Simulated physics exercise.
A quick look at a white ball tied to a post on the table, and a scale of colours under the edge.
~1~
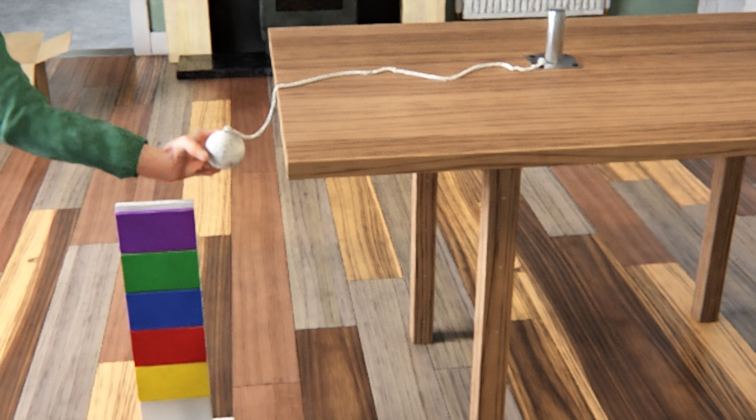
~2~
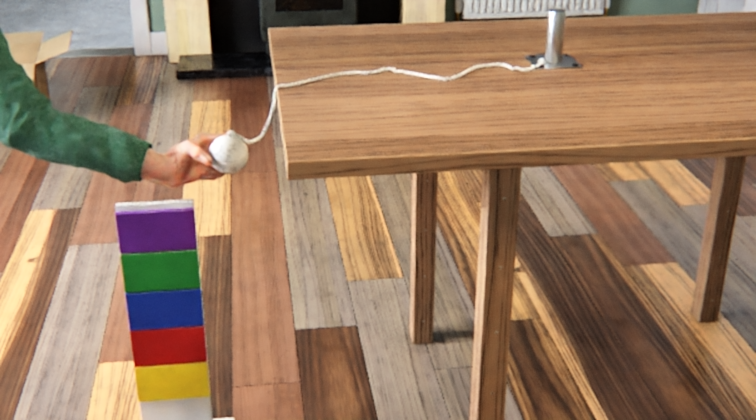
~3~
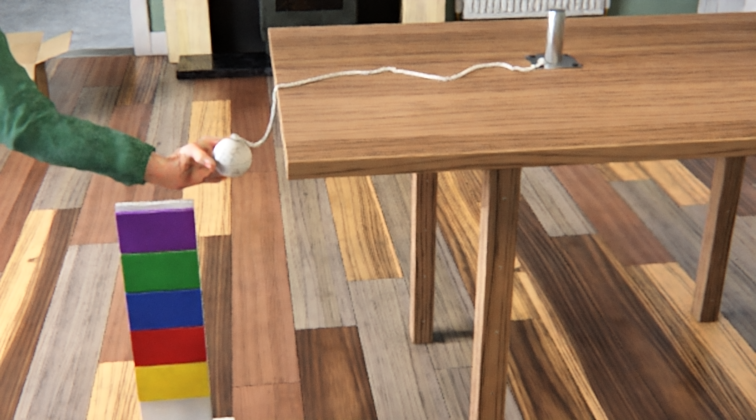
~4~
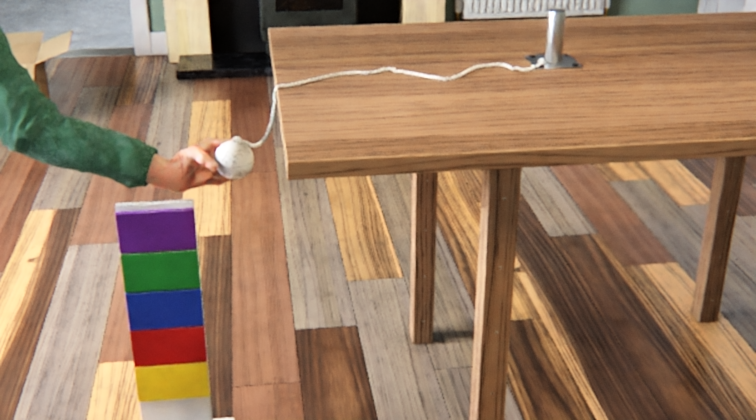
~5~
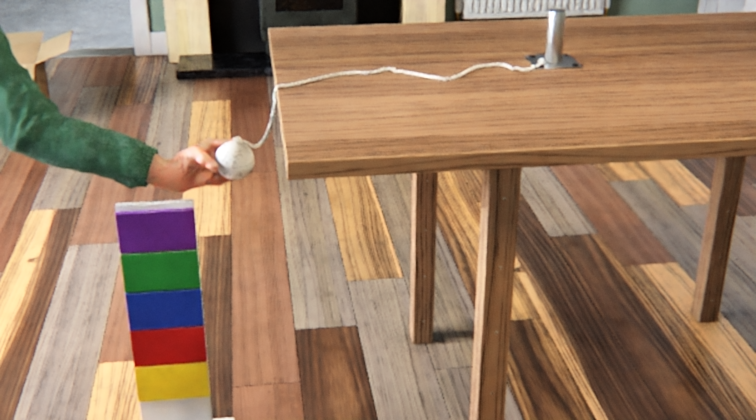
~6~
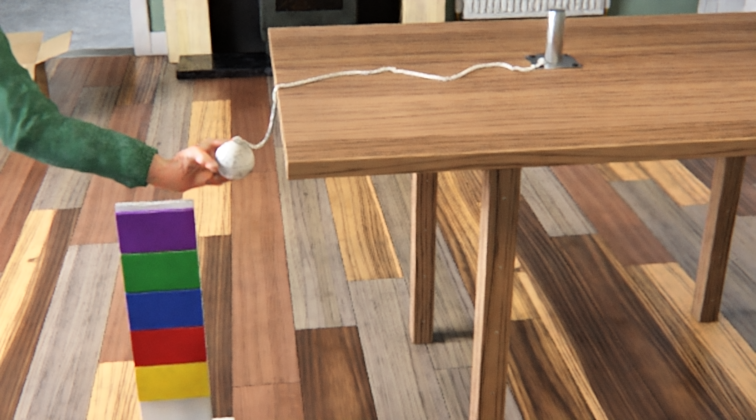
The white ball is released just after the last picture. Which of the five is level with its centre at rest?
Its centre hangs level with the green band.
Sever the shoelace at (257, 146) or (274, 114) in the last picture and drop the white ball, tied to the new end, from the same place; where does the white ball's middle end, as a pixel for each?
Near (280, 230) and (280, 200).
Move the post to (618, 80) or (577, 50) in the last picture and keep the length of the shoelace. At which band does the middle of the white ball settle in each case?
Taking them in turn: Purple; purple.
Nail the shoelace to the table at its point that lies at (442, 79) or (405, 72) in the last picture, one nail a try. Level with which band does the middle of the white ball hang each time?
Try by try: Purple; purple.
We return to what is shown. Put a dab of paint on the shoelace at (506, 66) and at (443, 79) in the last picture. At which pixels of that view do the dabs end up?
Near (475, 67) and (392, 75).
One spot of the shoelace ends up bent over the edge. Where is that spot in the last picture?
Near (339, 75).
Soon after, ball near (287, 236); level with purple.
Then, ball near (281, 254); level with green.
At rest, ball near (279, 258); level with green. Its middle rests at the green band.
